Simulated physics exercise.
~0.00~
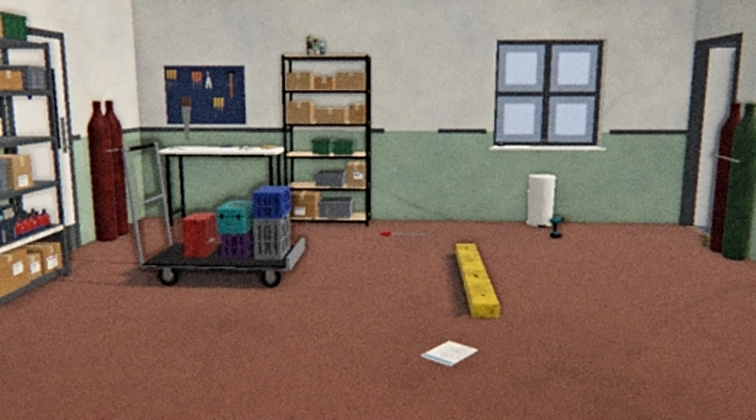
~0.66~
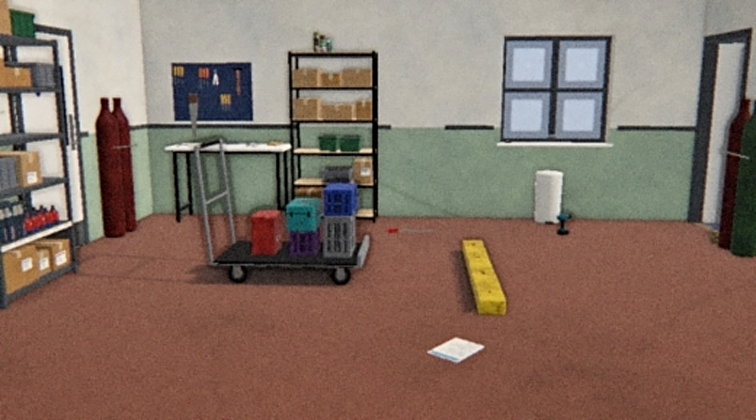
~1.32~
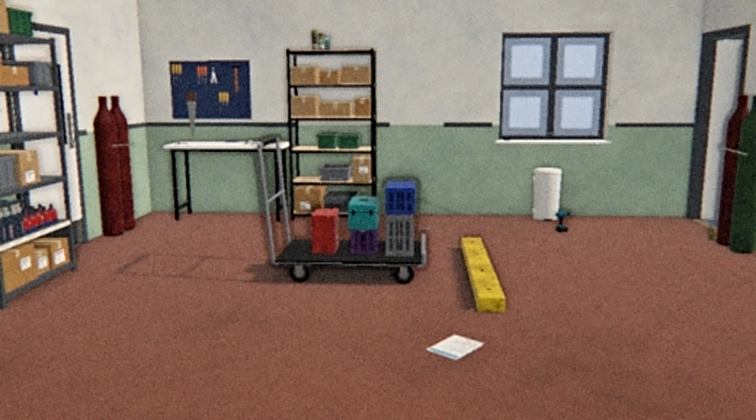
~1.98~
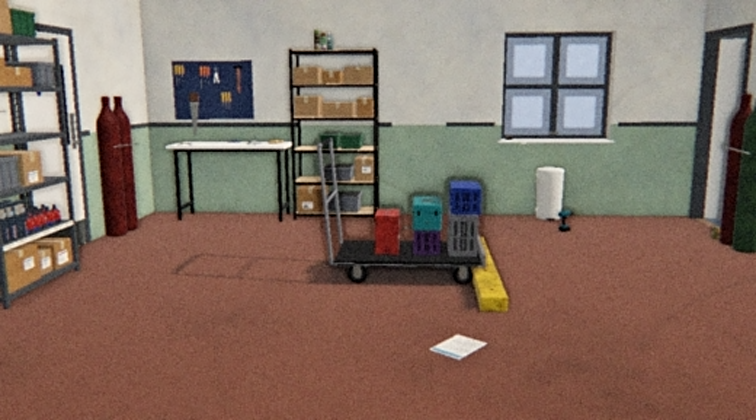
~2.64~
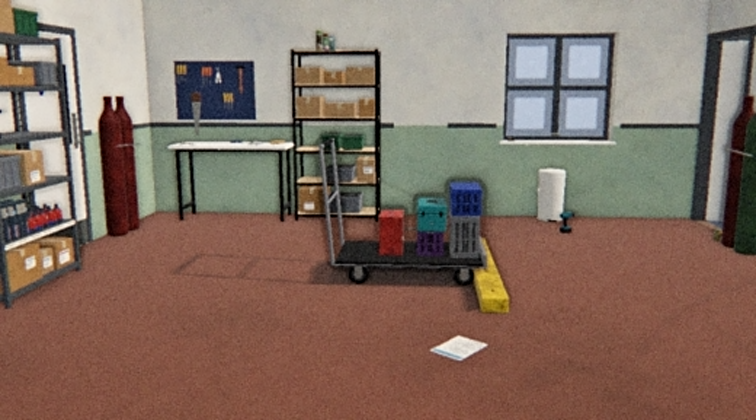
The clip shows a flat cart carrying a red container, a teal toolbox and blue, grey and purple crates rolling right across a workshop floor toward a low yellow kerb. It stops against the kerb, and everything stays on the deck, with the blue crate still atop the grey one.
